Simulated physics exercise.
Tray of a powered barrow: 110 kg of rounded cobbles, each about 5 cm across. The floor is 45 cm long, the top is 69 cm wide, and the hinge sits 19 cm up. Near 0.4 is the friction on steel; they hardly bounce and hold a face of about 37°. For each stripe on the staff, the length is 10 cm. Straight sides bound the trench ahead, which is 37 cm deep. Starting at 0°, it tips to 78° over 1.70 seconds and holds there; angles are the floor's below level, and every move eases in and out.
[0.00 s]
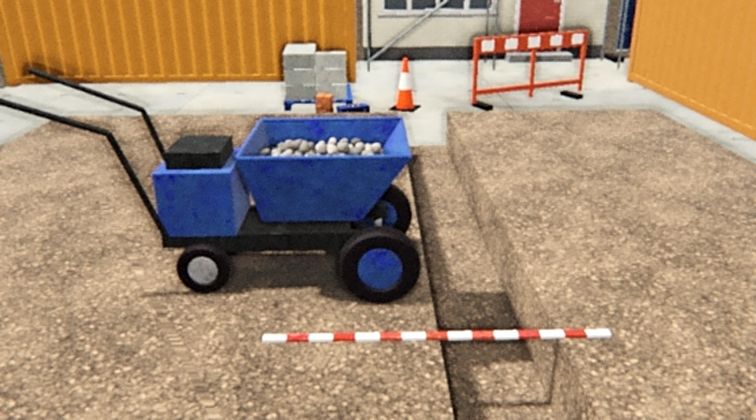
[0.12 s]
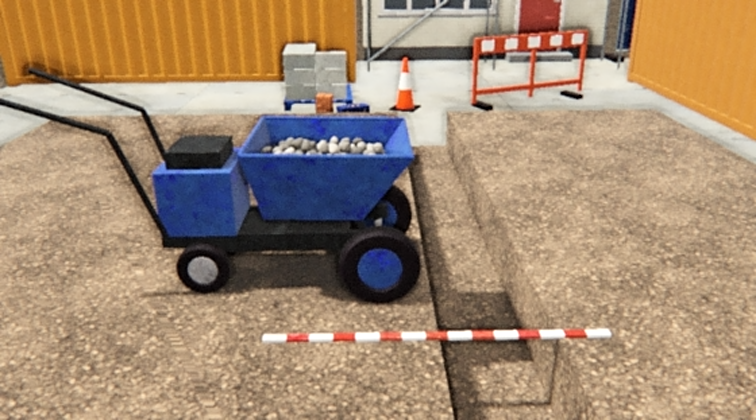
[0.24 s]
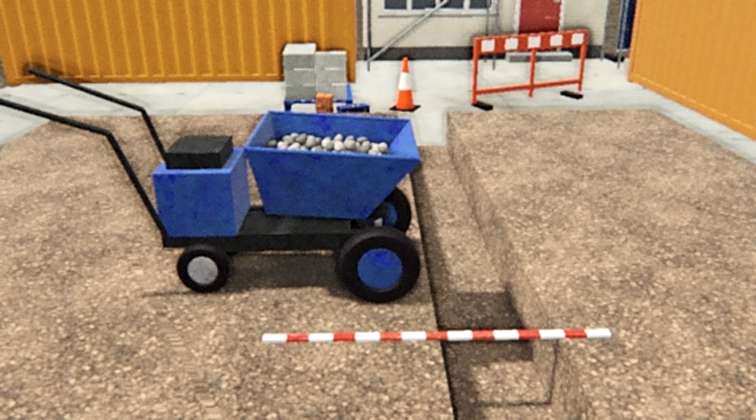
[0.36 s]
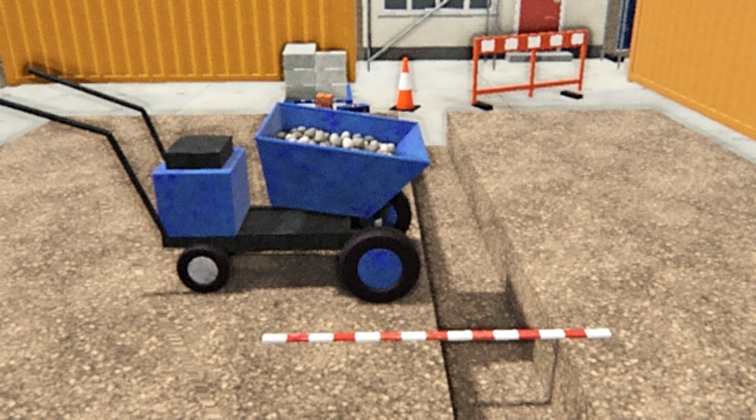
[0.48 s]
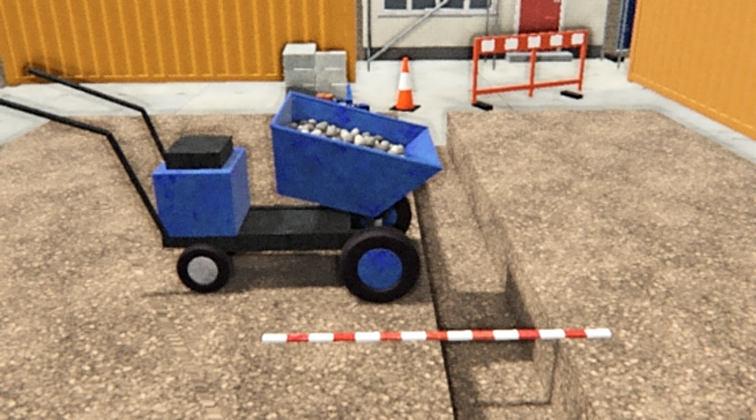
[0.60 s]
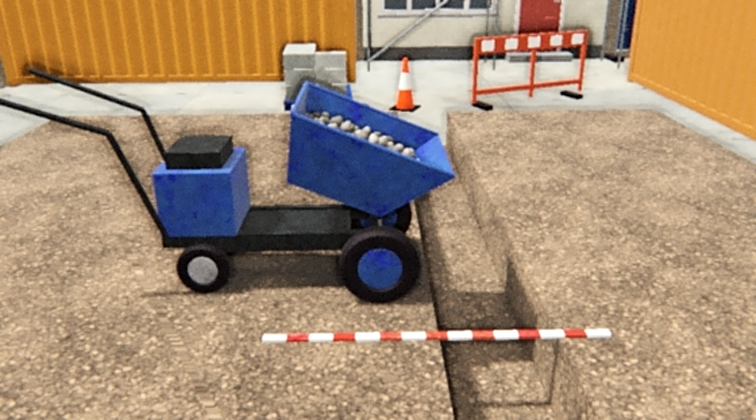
Blue tray of a powered barrow heaped with rounded stones tilting steadily forward to the right, its lip over a straight-sided trench.
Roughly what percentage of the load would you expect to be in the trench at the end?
I'd expect around 70 per cent.
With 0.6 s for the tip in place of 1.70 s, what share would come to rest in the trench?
Roughly 40 per cent would.
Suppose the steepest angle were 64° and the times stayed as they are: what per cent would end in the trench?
Around 60 per cent would finish in the trench.
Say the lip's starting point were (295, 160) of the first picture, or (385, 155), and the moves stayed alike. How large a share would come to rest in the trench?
It'd be around 75 per cent and after that around 95 per cent.
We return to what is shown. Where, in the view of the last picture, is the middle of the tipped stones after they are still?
I'd put it close to (506, 318).
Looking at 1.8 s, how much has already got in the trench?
35 per cent, give or take.
After 1.3 s the floor is at 66°; 99 % in the tray, 1 % in the trench; the foremost stones are at (501, 225).
After 1.8 s the floor is at 78°; 45 % in the tray, 34 % in the trench, 22 % past the trench; the foremost stones are at (605, 270).
After 2.2 s the floor is at 78°; 15 % in the tray, 56 % in the trench, 30 % past the trench; the foremost stones are at (647, 264).
After 4.1 s the floor is at 78°; 0 % in the tray, 70 % in the trench, 30 % past the trench; the foremost stones are at (660, 260).
